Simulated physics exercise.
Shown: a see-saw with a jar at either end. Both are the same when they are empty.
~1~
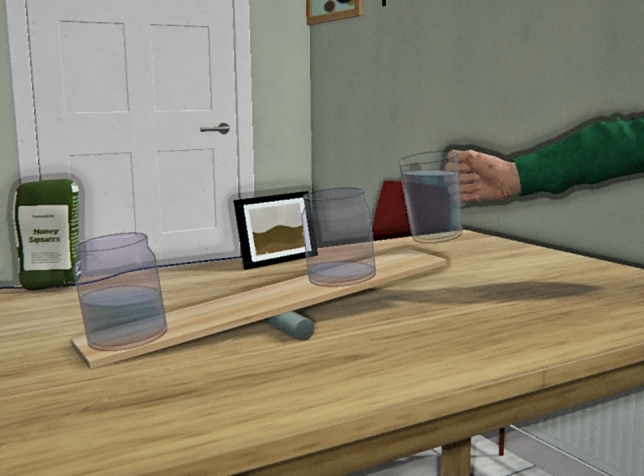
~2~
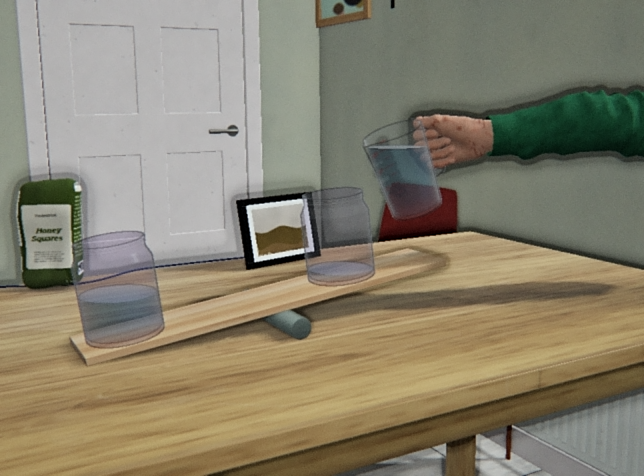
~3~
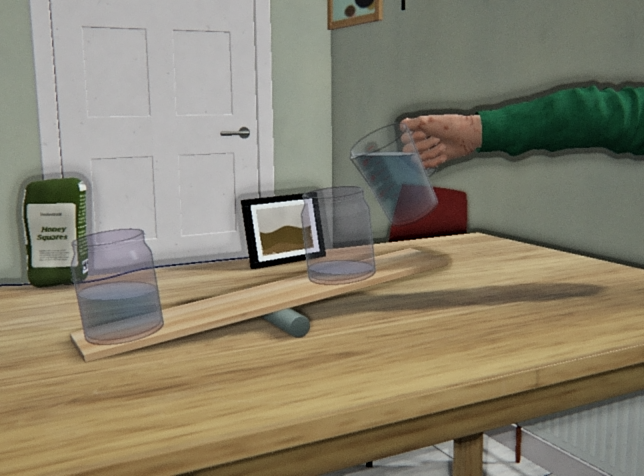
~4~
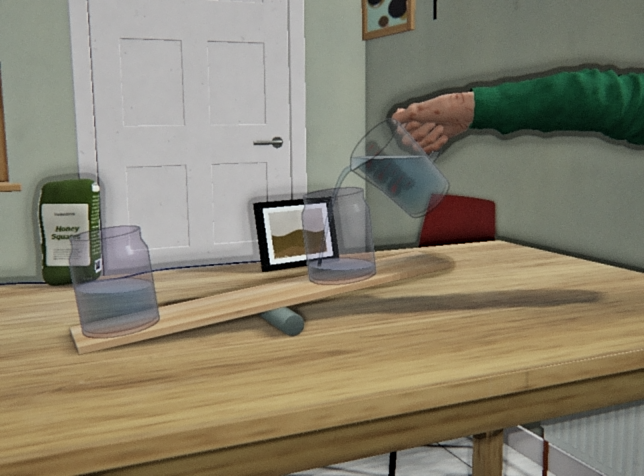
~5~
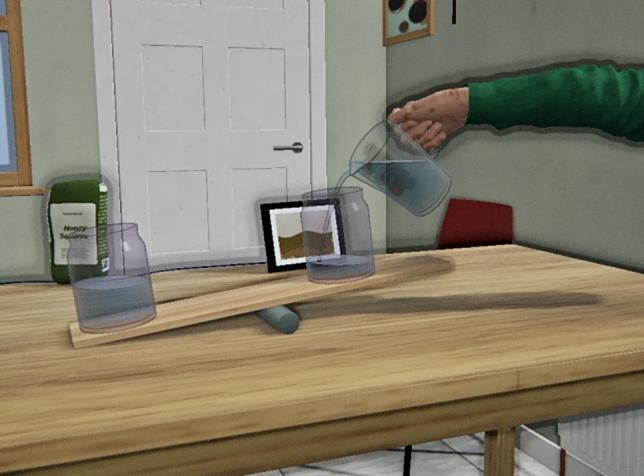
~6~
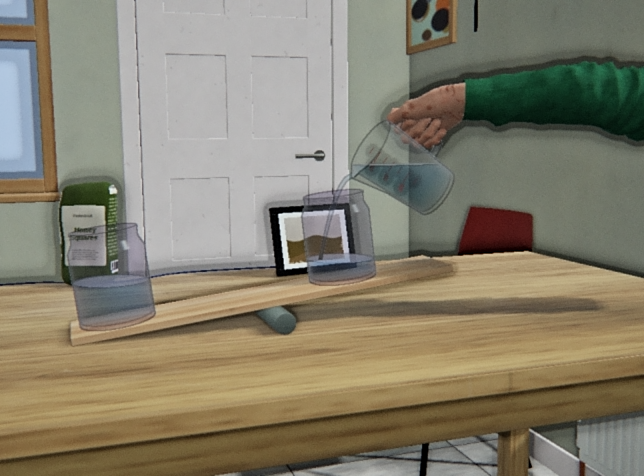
A hand in a green sleeve tilts a clear jug of bluish water leftward until a thin stream runs into the nearly empty right jar, whose water rises slightly. Two clear jars sit on a sloping wooden plank across a blue-grey pipe, the left one lower and partly filled, with a green packet and black-framed picture behind. The camera shifts around the wooden table, before a white door and grey-green walls, revealing a window at left.
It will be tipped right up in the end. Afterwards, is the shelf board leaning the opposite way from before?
No.
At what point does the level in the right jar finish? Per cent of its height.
About 60 per cent of its height.
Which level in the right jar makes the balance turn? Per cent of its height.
It comes to close to 85 in a hundred.
Shortly, the right jar is about a third full; the shelf board leans as before.
Then, the right jar is about half full; the shelf board leans as before.
At the finish, the right jar is about two thirds full; the shelf board leans as before.
